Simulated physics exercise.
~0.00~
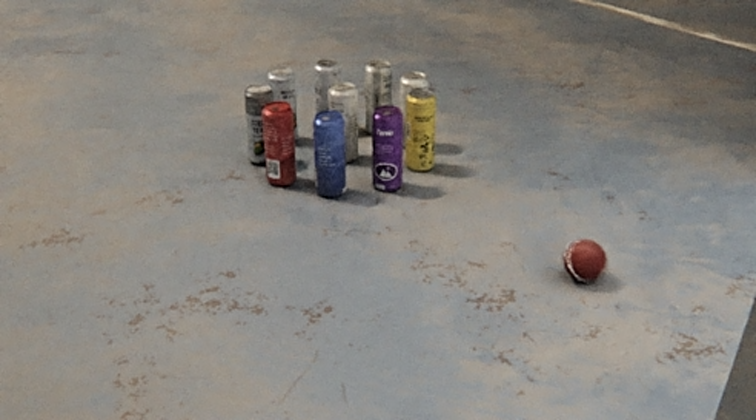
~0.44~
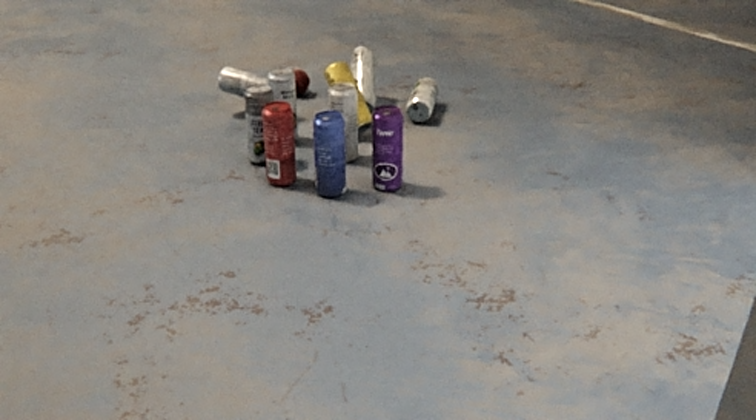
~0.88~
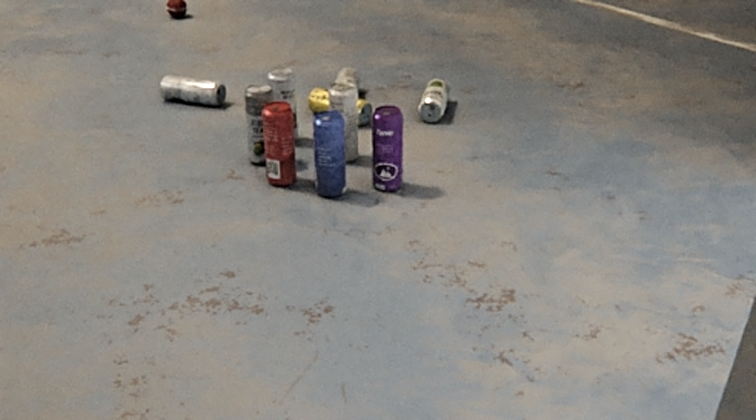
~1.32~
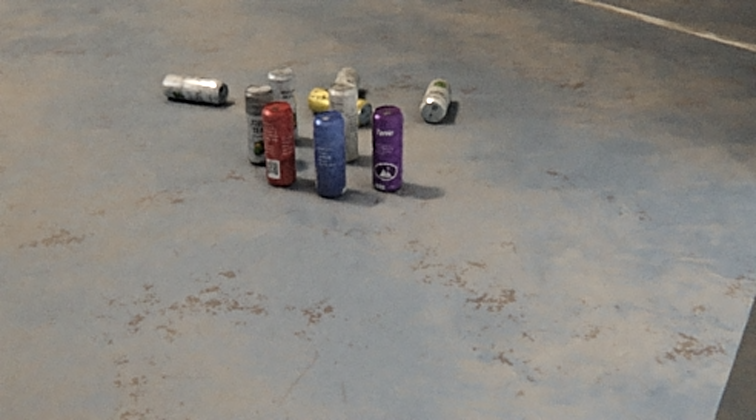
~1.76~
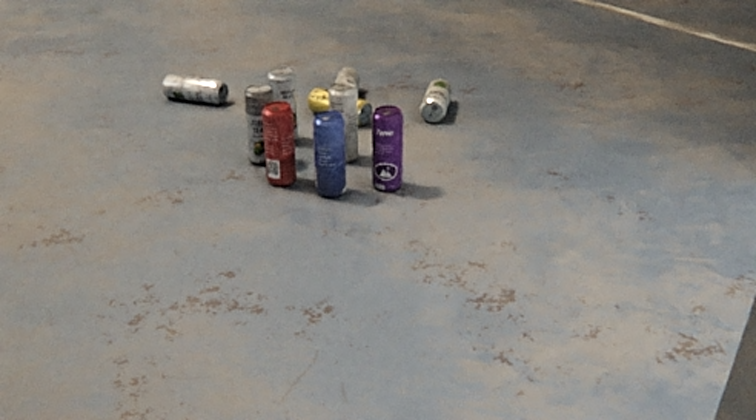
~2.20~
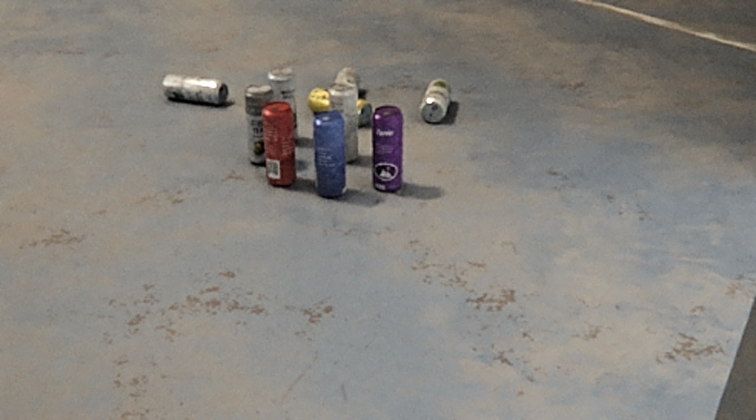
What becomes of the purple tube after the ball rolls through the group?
The purple tube stays upright in its original place at the front of the group, while the yellow tube and several silver ones end up lying on their sides.
